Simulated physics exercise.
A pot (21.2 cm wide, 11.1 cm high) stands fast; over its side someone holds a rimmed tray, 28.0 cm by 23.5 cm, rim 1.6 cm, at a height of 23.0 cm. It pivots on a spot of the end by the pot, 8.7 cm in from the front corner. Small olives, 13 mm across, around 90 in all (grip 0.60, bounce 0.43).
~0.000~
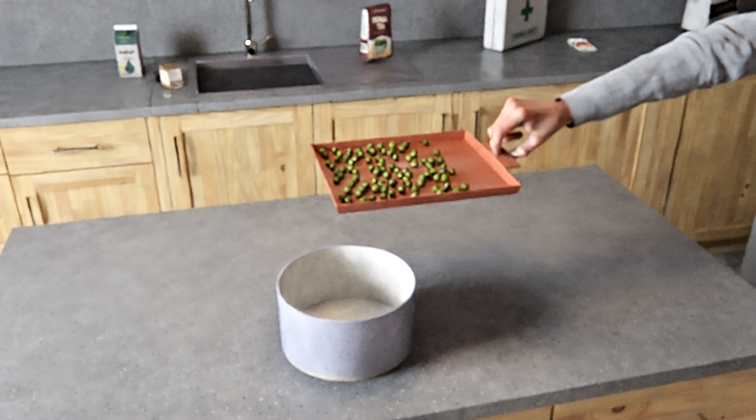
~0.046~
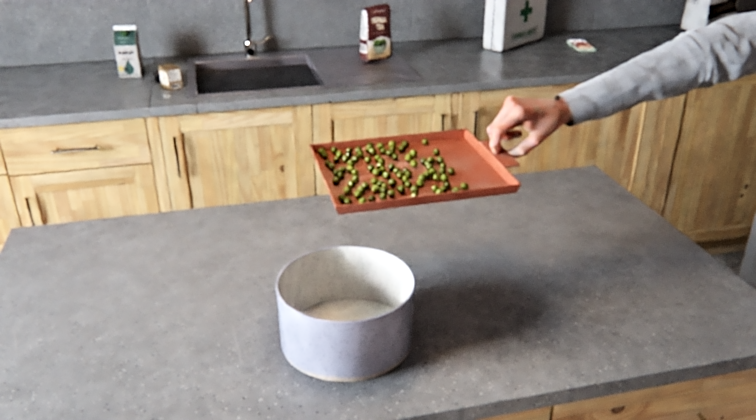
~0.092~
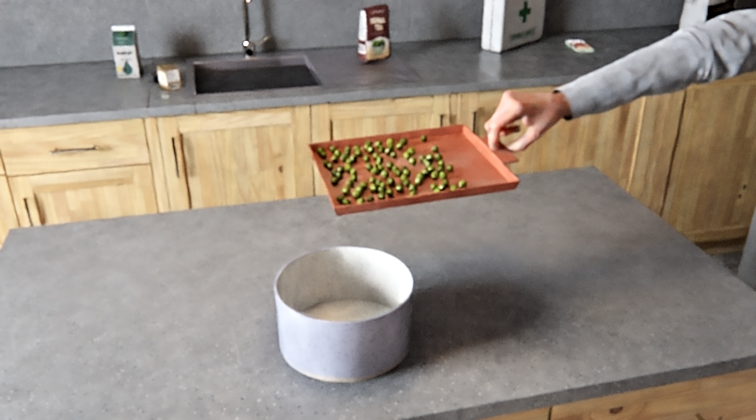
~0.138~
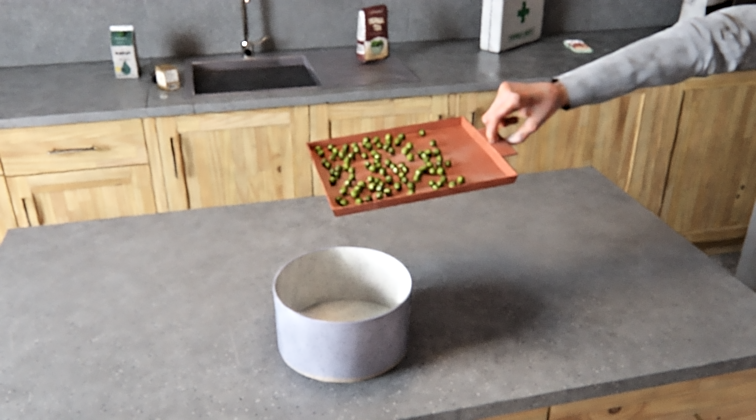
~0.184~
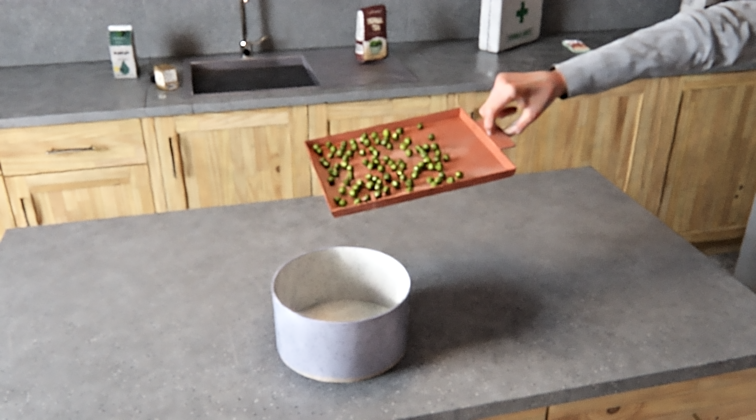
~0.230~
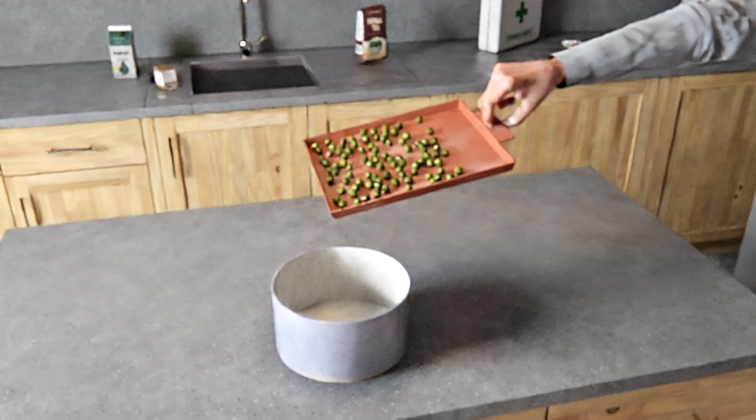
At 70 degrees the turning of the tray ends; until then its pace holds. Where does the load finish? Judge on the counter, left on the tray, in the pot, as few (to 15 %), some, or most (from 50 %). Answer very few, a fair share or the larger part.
Counter: Very few, tray: The larger part, pot: Very few.
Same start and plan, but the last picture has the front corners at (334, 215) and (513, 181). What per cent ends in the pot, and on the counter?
Pot 10, counter 0.
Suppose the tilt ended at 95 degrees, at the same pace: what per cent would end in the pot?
It would be near 80 per cent.
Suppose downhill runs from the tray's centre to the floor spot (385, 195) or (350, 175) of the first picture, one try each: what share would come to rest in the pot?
About 5 and 0 per cent.
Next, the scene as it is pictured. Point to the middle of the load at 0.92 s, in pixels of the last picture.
At about (335, 176).
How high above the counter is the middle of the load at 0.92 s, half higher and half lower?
Some 26 cm.
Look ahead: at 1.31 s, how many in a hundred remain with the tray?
Roughly 95 per cent.
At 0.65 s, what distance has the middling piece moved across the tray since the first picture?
Some 7 cm.
Then, at 0.65 s, tilt 40 degrees; the tray holds 100 %, the pot 0 %.
After 0.92 s, tilt 58 degrees; the tray holds 95 %, the pot 0 %.
After 1.31 s, tilt 70 degrees; the tray holds 95 %, the pot 5 %.
In the end, at 1.9 s, counter 0 %, tray 95 %, pot 5 %.
